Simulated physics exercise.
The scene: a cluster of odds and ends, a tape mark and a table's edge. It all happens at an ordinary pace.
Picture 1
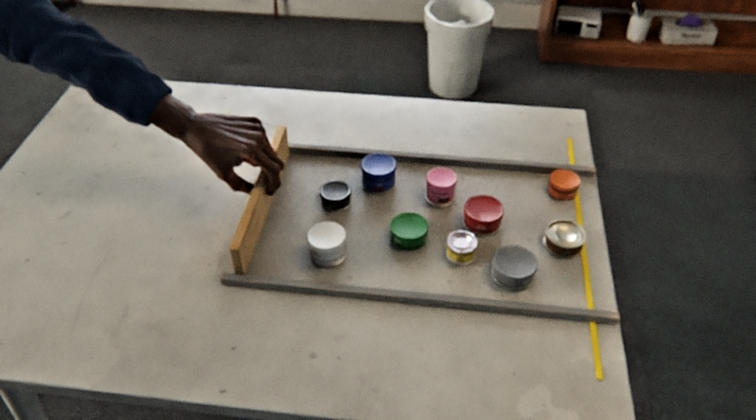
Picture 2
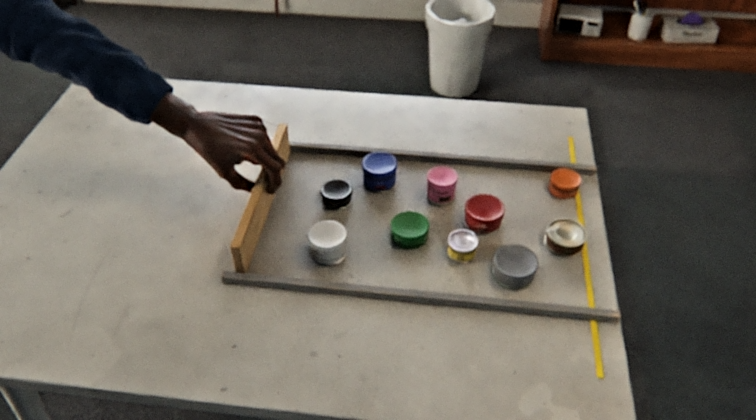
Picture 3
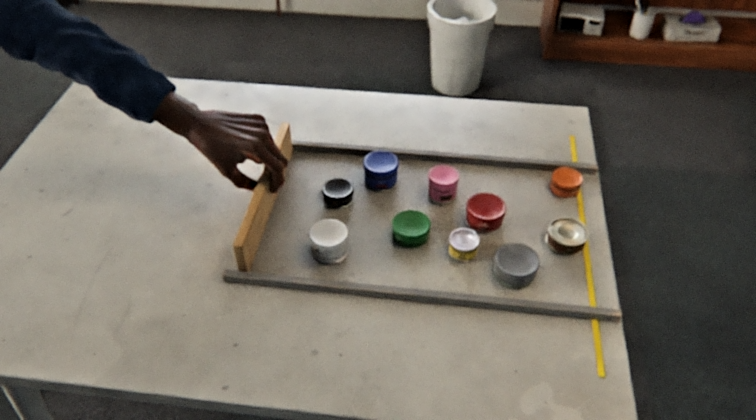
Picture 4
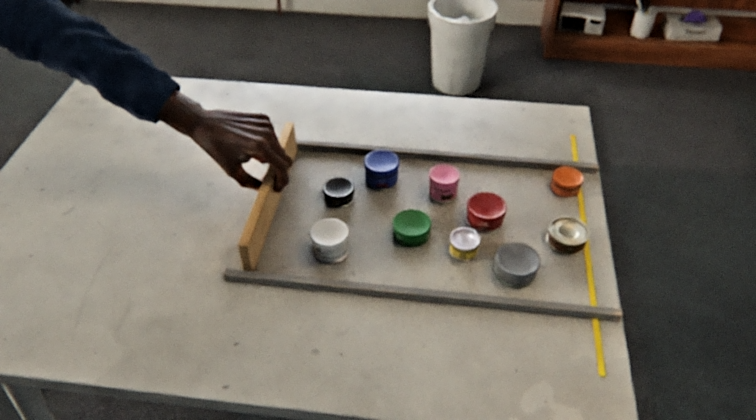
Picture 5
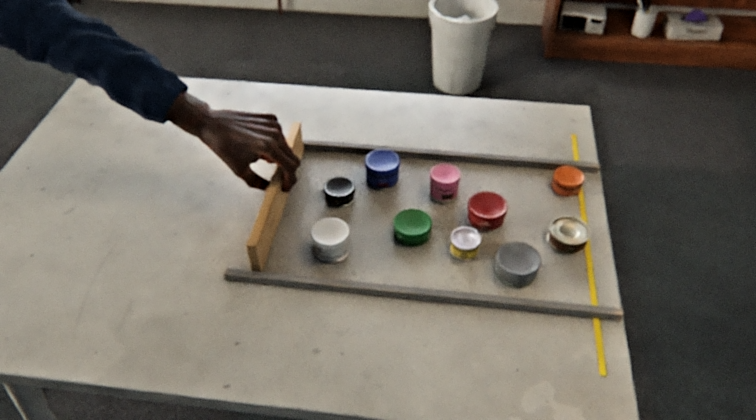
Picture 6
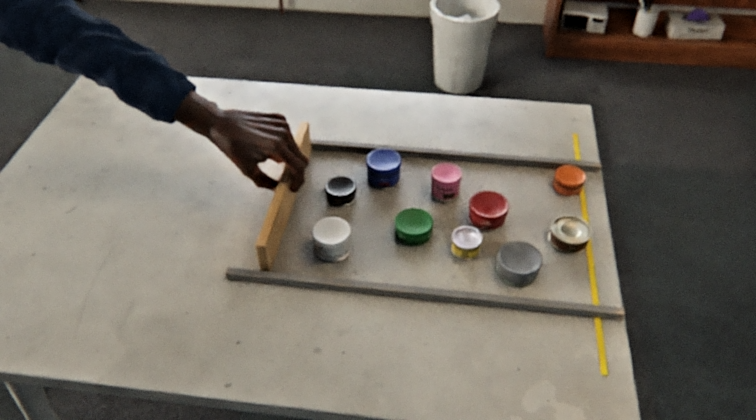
A wooden board, held upright by a person's hand, slid a short way right between two rails toward a scattered group of colourful little tubs and tins, which stayed where they were on the table.
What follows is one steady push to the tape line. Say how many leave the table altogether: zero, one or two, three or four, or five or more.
As it turns out, the number that fall off is five or more.
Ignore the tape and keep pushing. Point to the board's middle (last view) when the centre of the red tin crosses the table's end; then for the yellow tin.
Its middle is around (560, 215) and around (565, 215).
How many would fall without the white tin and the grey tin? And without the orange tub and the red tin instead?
First 4, then 4.
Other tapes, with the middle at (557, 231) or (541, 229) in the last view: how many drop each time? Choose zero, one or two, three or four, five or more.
The falls would be one or two; one to two.
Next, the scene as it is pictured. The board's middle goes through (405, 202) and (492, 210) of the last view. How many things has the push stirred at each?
The counts are 5 and 9.
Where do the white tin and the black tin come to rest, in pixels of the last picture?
First (615, 268), then (603, 214).
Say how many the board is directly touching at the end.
It touches 4.
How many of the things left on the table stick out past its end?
That would be 4.
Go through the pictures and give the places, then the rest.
Orange tub (564, 185); brown pot (565, 239); grey tin (514, 268); board (263, 195); tape (582, 238), in the first frame.
Brown pot (565, 238); blue tin (380, 172), in the second frame.
Grey tin (516, 266); pink pot (443, 185), in the third frame.
Orange tub (567, 182); red tin (486, 213), in the fourth frame.
Brown pot (568, 235); yellow tin (465, 244), in the fifth frame.
Orange tub (569, 180); brown pot (570, 235); grey tin (519, 264); board (287, 192); tape (587, 233), in the sixth frame.
Early on, none off yet; orange tub at rest near (569, 180); brown pot at rest near (570, 235); grey tin at rest near (519, 264).
A while later, none off yet; orange tub at rest near (569, 180); brown pot at rest near (570, 235); grey tin moving near (526, 267).
Further along, none off yet; orange tub travelled a little near (578, 178); brown pot travelled about its own width near (609, 247); grey tin travelled about its own width near (591, 286).
Finally, the number that fall off is five or more; lost, pink pot, yellow tin, red tin, grey tin, brown pot and orange tub.
